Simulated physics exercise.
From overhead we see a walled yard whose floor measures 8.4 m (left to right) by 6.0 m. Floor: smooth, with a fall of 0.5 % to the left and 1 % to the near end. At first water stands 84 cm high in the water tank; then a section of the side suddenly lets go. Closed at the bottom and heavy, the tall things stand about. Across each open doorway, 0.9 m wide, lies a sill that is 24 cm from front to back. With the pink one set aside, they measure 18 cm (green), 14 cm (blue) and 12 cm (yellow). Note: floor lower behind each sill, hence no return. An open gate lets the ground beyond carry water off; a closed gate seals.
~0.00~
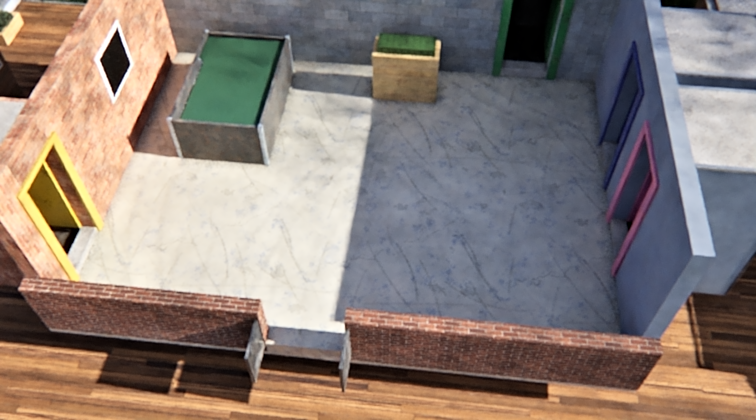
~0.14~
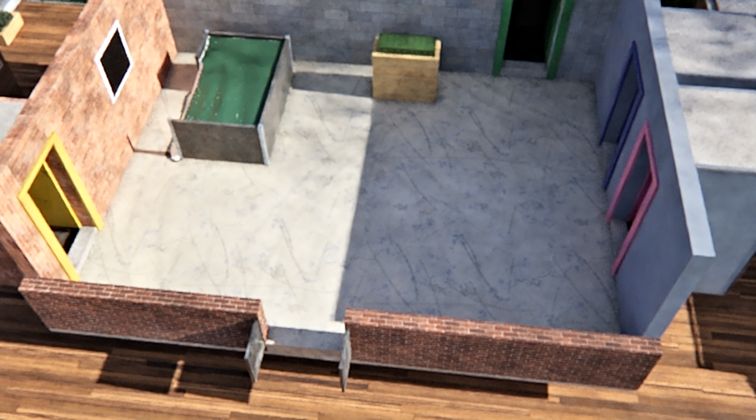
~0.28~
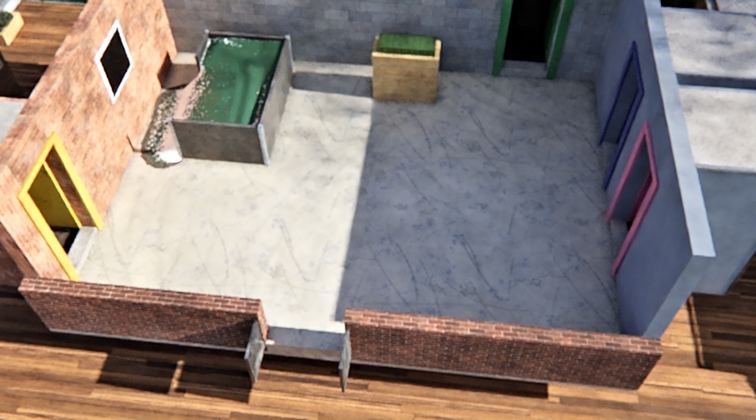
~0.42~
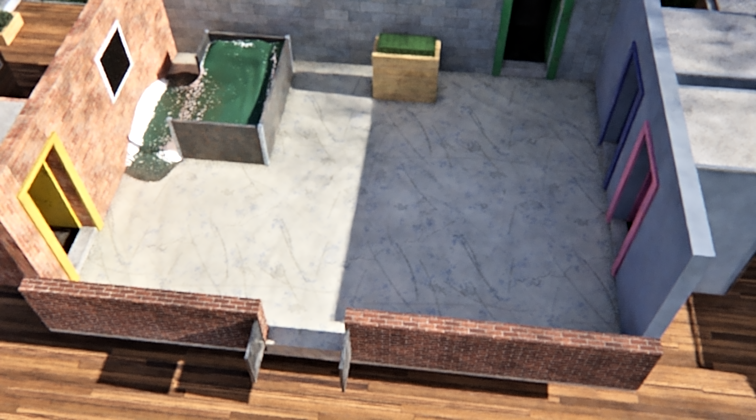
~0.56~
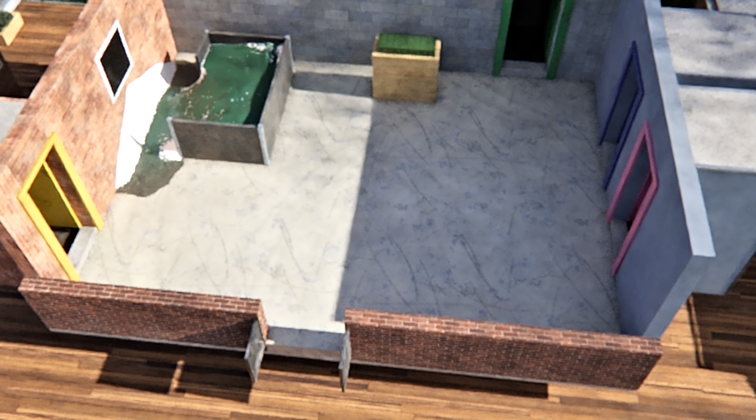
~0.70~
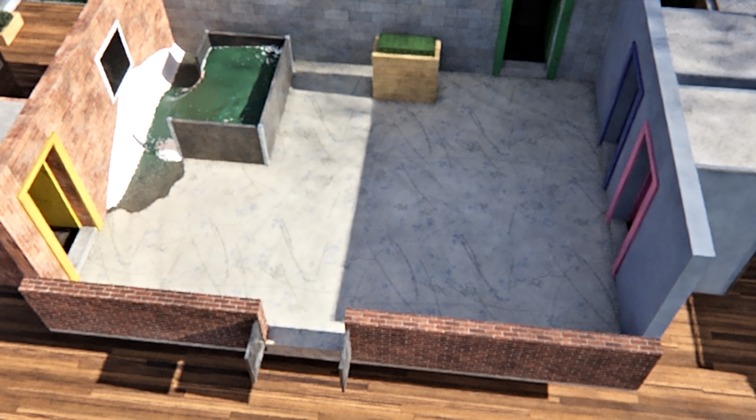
We see a walled yard with a tank of green water standing still; then its left side opens and water pours out, foaming against the brick wall and spreading along it toward the near end beside the yellow door.
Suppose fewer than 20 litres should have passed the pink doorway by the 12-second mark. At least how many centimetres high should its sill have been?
I would say at least 7 cm.
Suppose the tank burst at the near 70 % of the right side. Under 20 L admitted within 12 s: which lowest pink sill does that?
About 17 cm.
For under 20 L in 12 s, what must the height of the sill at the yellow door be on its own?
For yellow: Close to 12.5 cm.
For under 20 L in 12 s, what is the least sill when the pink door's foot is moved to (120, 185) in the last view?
It needs about 24 cm.
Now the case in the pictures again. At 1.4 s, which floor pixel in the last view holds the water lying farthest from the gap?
Near (65, 308).
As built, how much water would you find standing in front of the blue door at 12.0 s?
Roughly 5.0 cm deep.
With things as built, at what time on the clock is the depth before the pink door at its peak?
Around 7.0 s, give or take.
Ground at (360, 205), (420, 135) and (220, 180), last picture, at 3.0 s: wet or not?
In that order: Not reached, still dry, still dry.
After 1.4 s water covers 15 % of the floor, deepest (57 cm) near (174, 60); it has not reached the pink door.
After 3.0 s water covers 35 % of the floor, deepest (34 cm) near (204, 74); it has not reached the pink door.
After 12.0 s water covers 95 % of the floor, deepest (12 cm) near (65, 308); 7 cm at the pink door, 0 litres in over its 14 cm sill.
At the pink door as built, the water arrived by 5.4 s and peaked near 13 cm at 6.8 s.
Run again over the same 12 s with other heights there, 35 litres in over 6 cm, 11 litres over 8 cm. The limit of 20 litres is kept from about 7 cm up.
